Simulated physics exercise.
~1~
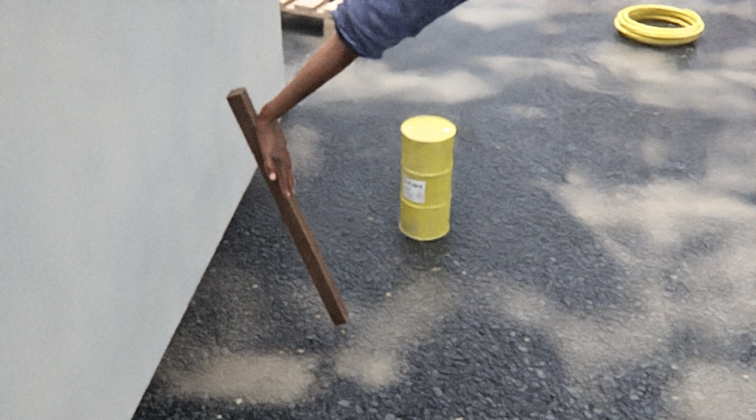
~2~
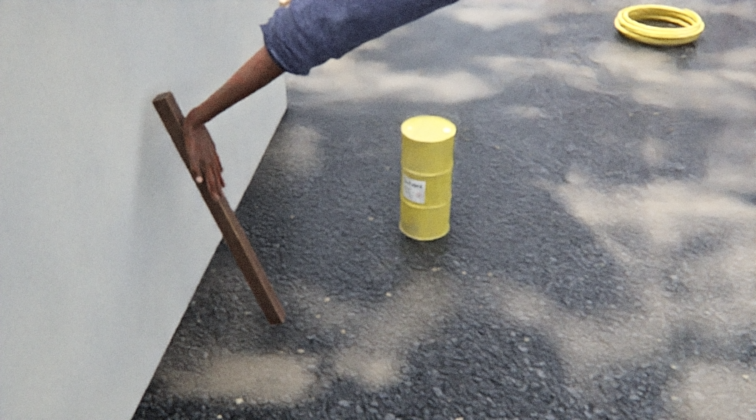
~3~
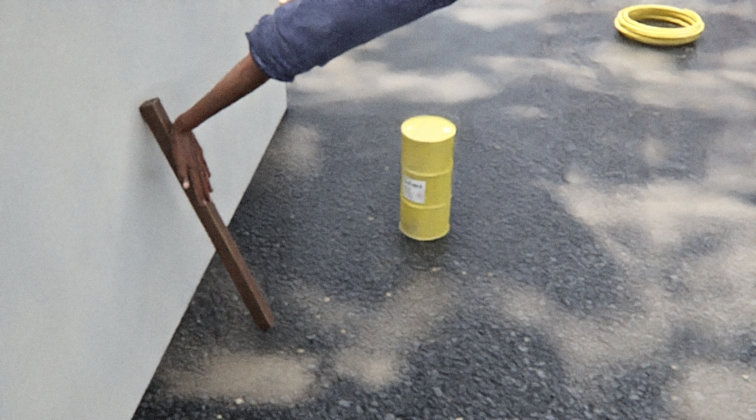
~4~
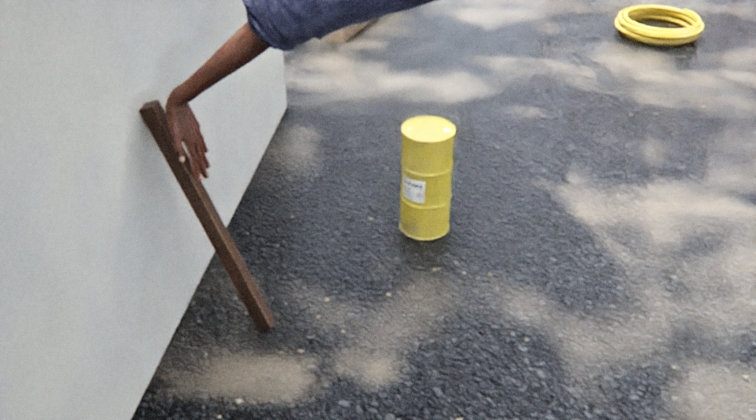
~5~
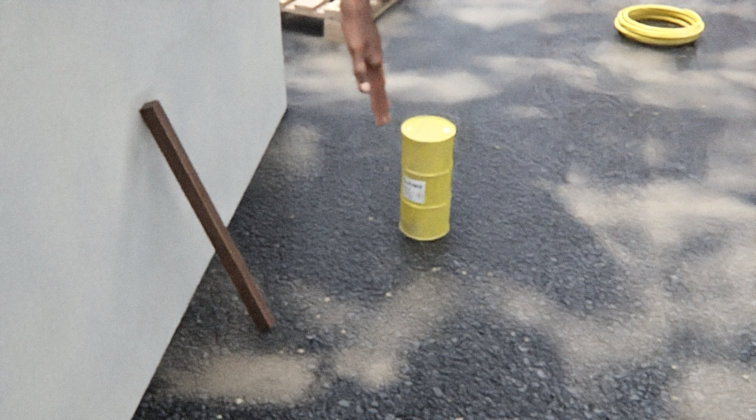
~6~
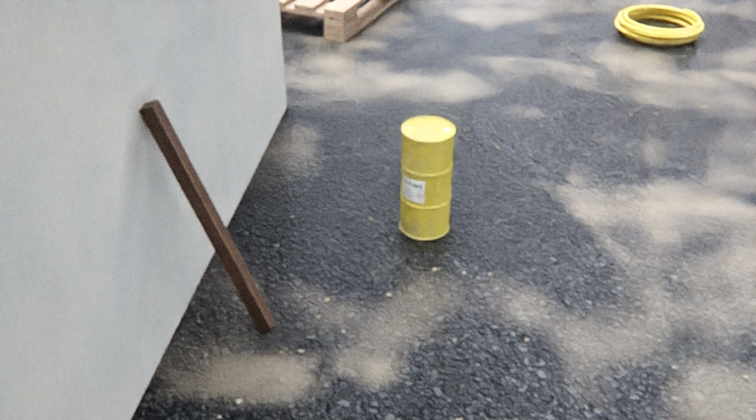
A hand leans a brown pole against the wall, lets go, and it stays leaning.
